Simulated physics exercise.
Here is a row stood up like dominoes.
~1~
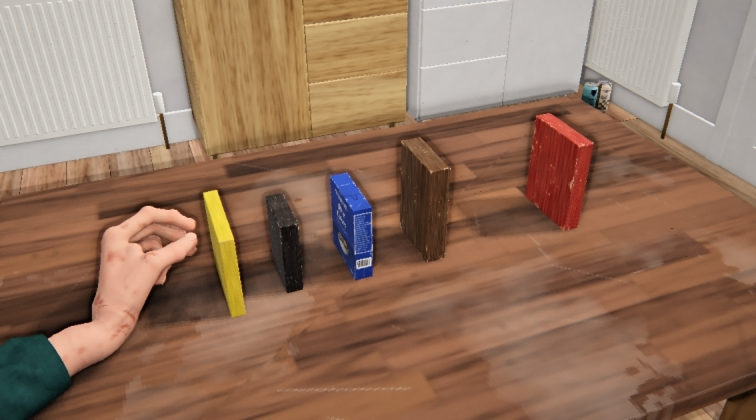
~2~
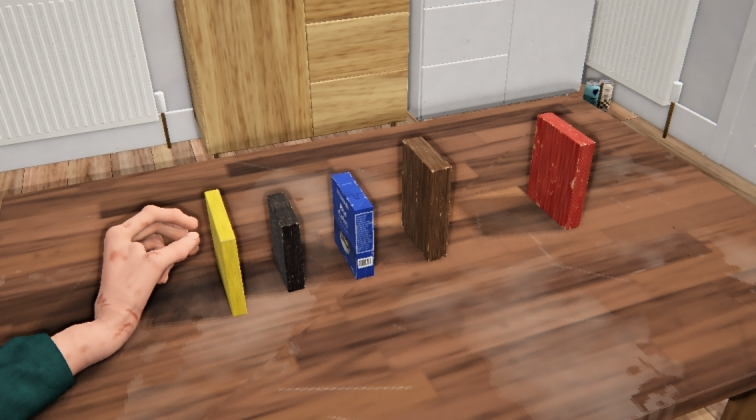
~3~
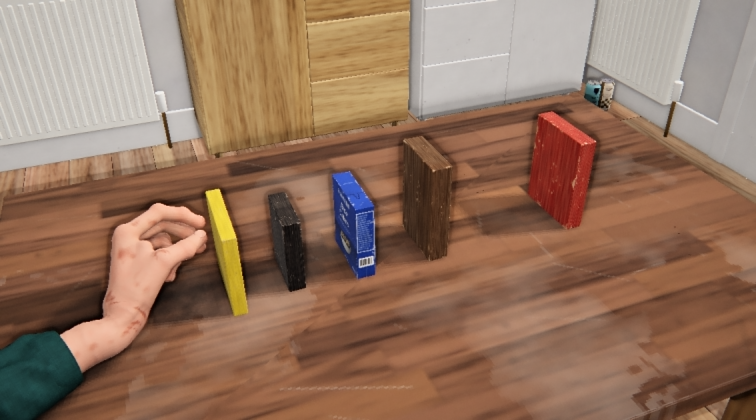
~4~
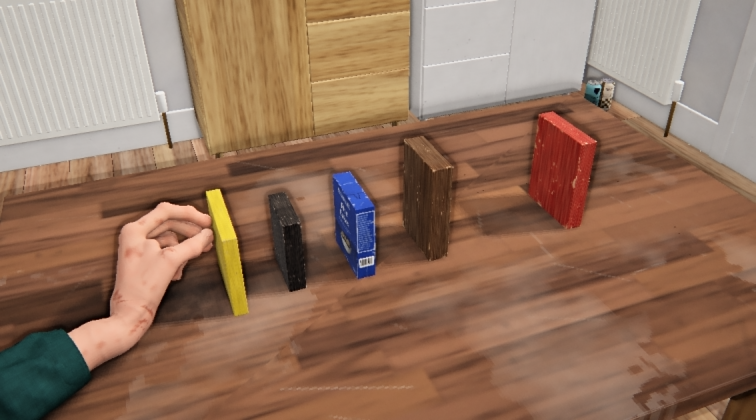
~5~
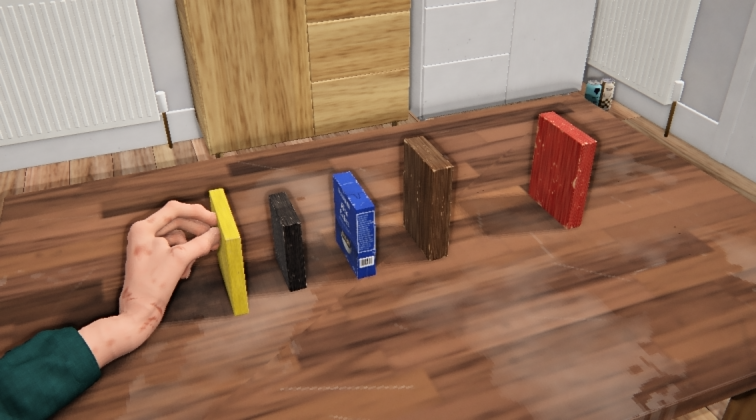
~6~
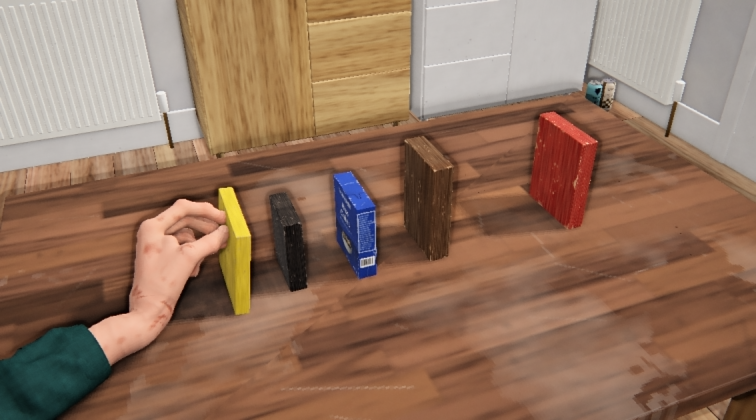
Hand in a green sleeve moving right and pushing a yellow block, tilting it slightly toward four other upright blocks on a wooden table.
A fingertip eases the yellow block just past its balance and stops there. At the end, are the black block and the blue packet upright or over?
The black block falls over, the blue packet falls over.
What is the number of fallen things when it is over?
In all, 4.
Then, 0.40 s on from there, yellow block 67° over; black block turned 56° from how it was put near (326, 242); blue packet turned 22° from how it was put near (370, 221).
Then, 0.60 s on from there, yellow block 73° over; blue packet turned 65° from how it was put near (397, 227); black block turned 73° from how it was put near (333, 248); brown block turned 33° from how it was put.
Then, 0.80 s on from there, yellow block 73° over; blue packet on its side near (405, 238); black block turned 74° from how it was put near (334, 248); brown block on its side.
In the end, toppled on the table, blue packet, brown block and black block. At the end, from the last picture's camera, black block near (334, 248), blue packet near (406, 238).
